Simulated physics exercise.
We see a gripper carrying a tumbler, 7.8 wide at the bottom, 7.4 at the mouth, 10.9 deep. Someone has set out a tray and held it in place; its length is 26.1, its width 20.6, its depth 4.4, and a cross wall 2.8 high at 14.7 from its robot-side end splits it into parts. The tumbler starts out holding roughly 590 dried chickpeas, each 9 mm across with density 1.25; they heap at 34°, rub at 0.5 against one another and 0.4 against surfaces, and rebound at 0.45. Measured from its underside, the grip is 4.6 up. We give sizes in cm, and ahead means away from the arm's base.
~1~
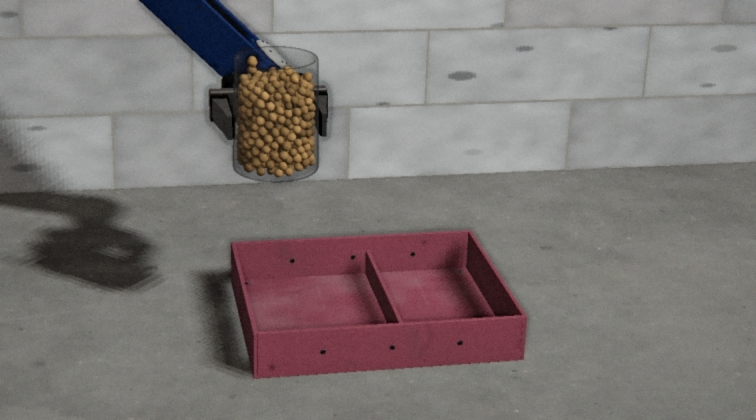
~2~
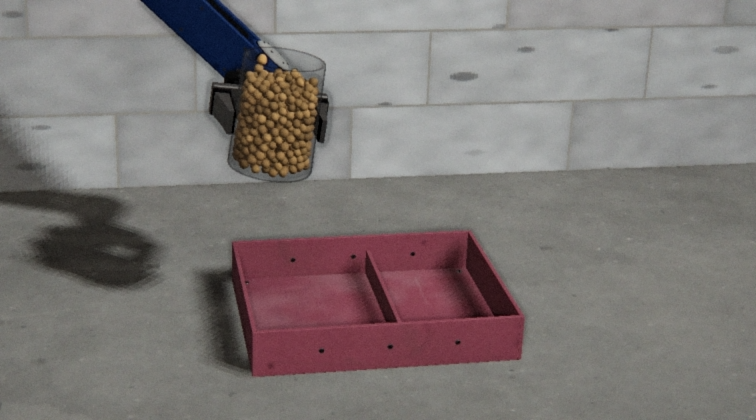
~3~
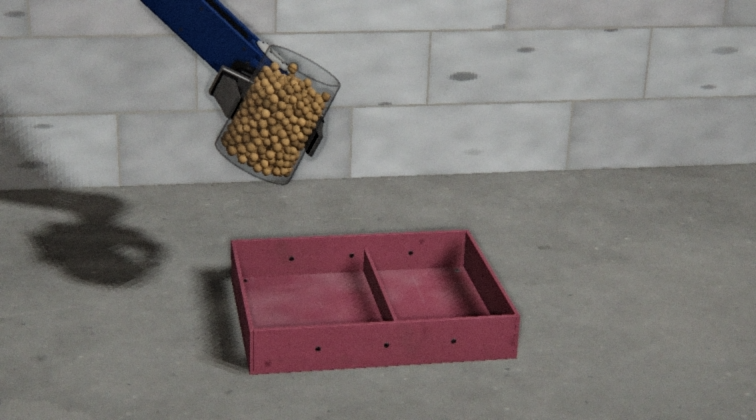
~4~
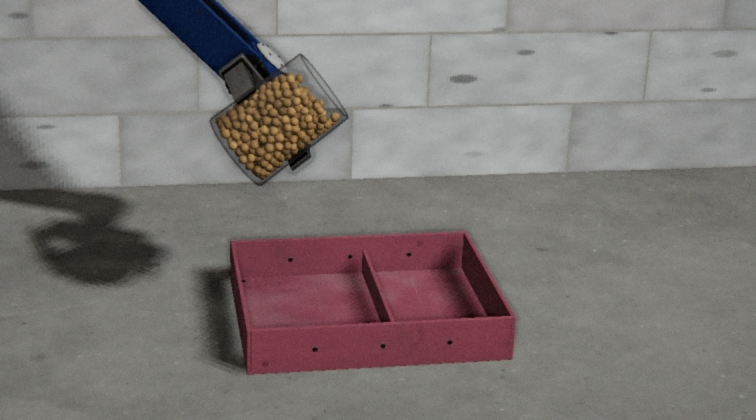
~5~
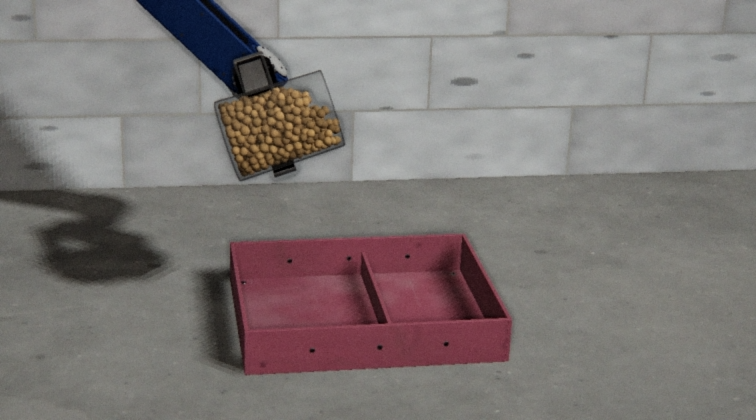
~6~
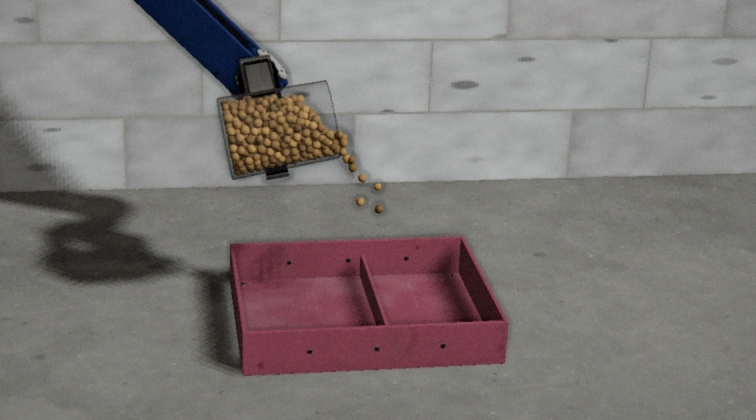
At first, a gripper on a blue arm holds a clear tumbler of chickpeas nearly upright above a divided reddish-pink tray on a grey floor. The tumbler then tilts steadily to the right, and the chickpeas shift toward its rim. Finally, a few tumble over the lip and drop through the air.
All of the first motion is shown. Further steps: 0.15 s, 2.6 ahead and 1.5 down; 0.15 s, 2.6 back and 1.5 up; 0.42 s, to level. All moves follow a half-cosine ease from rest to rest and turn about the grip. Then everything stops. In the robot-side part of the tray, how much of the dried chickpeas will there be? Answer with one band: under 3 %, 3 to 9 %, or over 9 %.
3 to 9 %.
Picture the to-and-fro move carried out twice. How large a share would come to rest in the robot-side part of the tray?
5 %.
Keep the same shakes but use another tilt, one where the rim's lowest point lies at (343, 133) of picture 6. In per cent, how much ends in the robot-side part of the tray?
Around 0 in a hundred.
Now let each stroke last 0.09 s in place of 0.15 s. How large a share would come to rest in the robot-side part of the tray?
Estimate: Close to 5 percent.
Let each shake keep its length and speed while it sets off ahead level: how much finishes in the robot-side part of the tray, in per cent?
About 5 per cent.
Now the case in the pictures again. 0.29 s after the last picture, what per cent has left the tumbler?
About 10 per cent.
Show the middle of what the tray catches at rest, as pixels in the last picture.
Roughly at (391, 313) in the last picture.
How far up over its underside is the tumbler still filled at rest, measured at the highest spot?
10.0 cm.
Then, 0.29 s after the last picture, tilted 80° forward, highest piece 25 above the table; 537 in the tumbler, 17 in the far-side part, 5 in the robot-side part, 30 in flight or on a rim.
Then, 0.58 s after the last picture, tilted 21° forward, highest piece 27 above the table; 523 in the tumbler, 36 in the far-side part, 28 in the robot-side part, 2 in flight or on a rim.
Then, 0.92 s after the last picture, level, highest piece 27 above the table; 522 in the tumbler, 38 in the far-side part, 29 in the robot-side part.
Then, 1.97 s after the last picture, level, highest piece 27 above the table; 522 in the tumbler, 38 in the far-side part, 29 in the robot-side part.
Final count, 522 in the tumbler, 38 in the far-side part, 29 in the robot-side part. That is 5 % in the robot-side part of the tray.
